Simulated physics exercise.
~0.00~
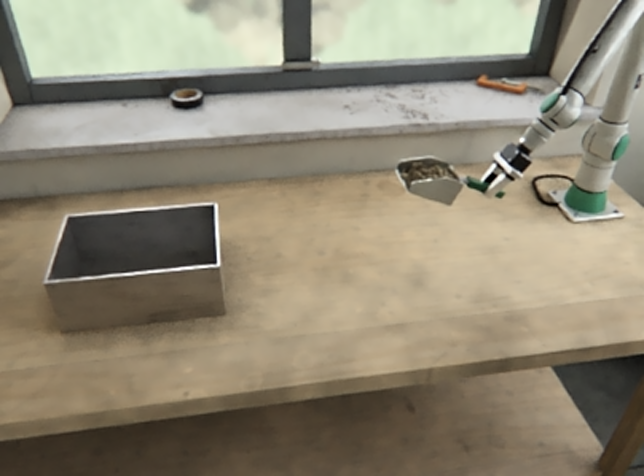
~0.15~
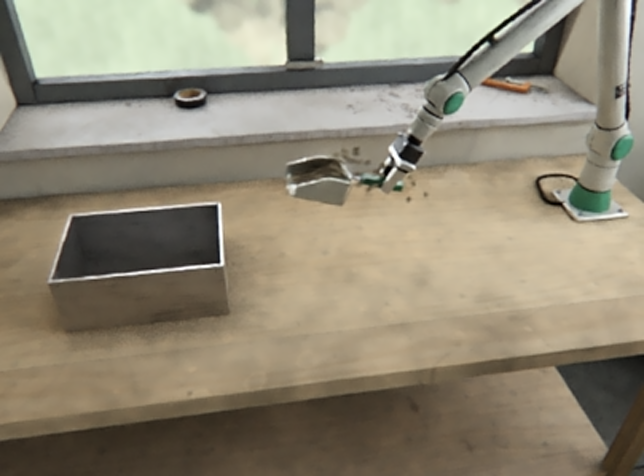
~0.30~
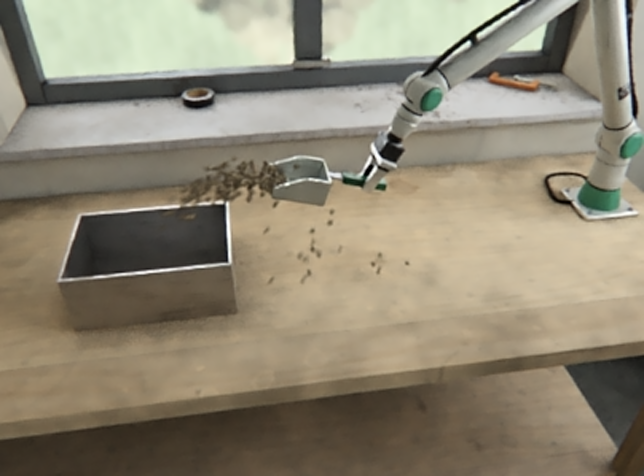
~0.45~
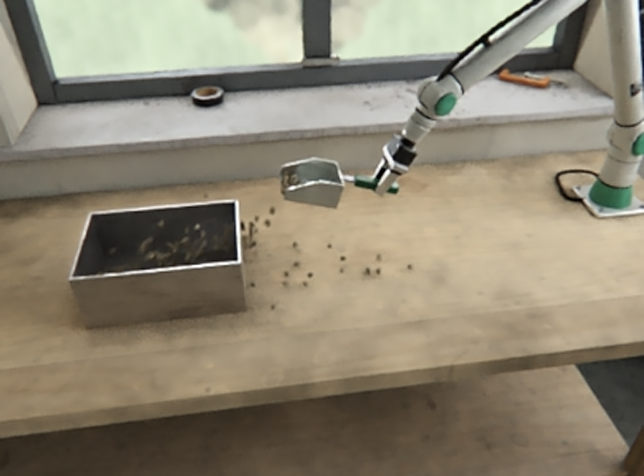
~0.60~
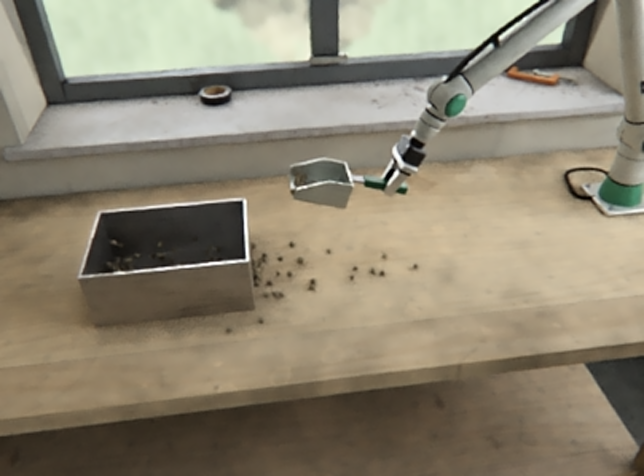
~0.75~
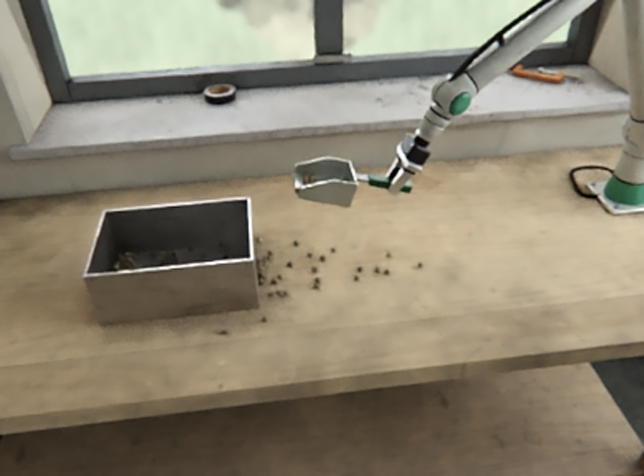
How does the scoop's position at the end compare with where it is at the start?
At the end the scoop is farther to the left, held above the table nearer to the metal box, whereas it starts farther to the right.
